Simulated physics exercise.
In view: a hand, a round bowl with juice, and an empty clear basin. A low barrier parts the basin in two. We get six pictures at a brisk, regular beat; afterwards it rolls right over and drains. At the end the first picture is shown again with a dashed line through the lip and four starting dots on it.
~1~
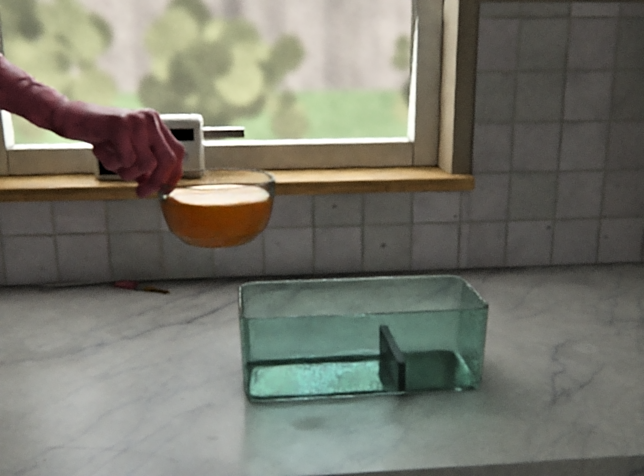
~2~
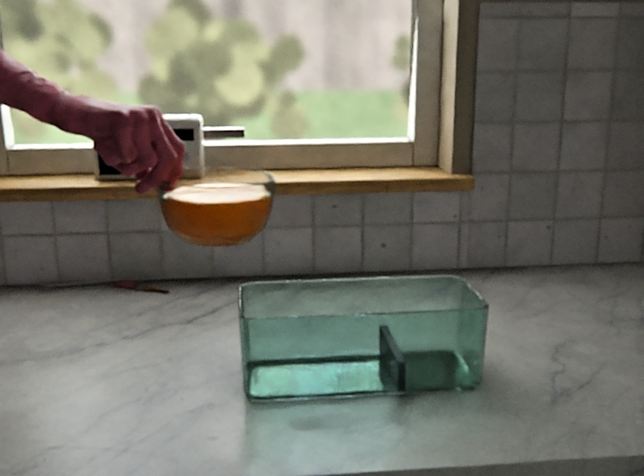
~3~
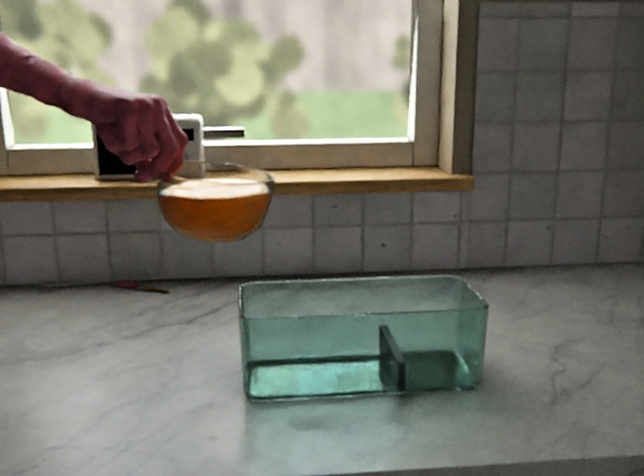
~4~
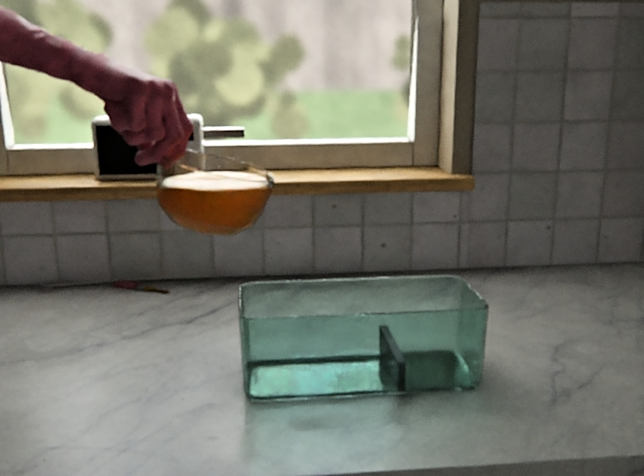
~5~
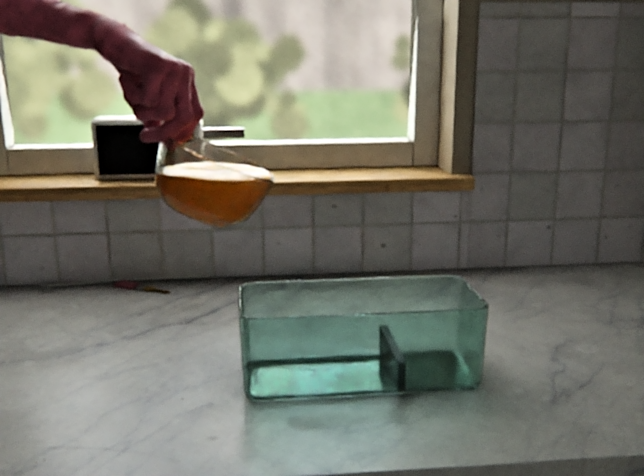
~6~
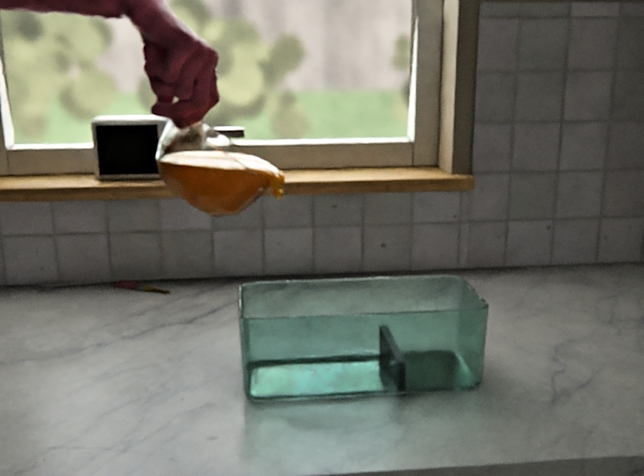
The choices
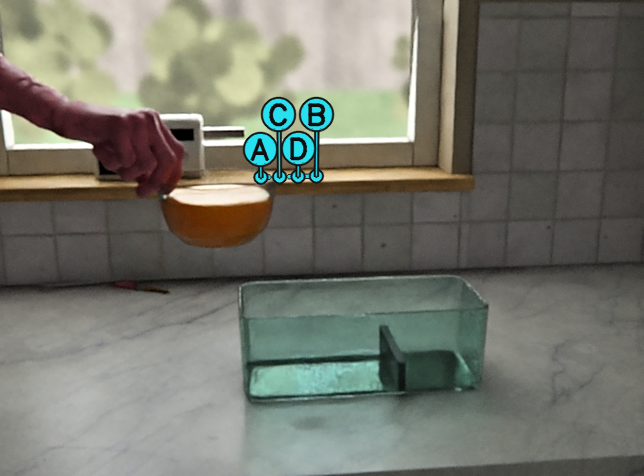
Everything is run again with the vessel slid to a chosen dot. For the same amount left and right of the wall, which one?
The answer is dot D.
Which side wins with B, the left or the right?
The right one.
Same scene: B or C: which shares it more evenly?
B.
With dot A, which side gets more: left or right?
The left one.
In cyan, A at (260, 177); B at (316, 176); C at (279, 176); D at (298, 176).
For dot A, about 91 % ends left of the wall and 7 % right of it.
For dot B, about 23 % ends left of the wall and 76 % right of it.
For dot C, about 86 % ends left of the wall and 12 % right of it; 3 % is lost outside.
For dot D, about 54 % ends left of the wall and 44 % right of it.
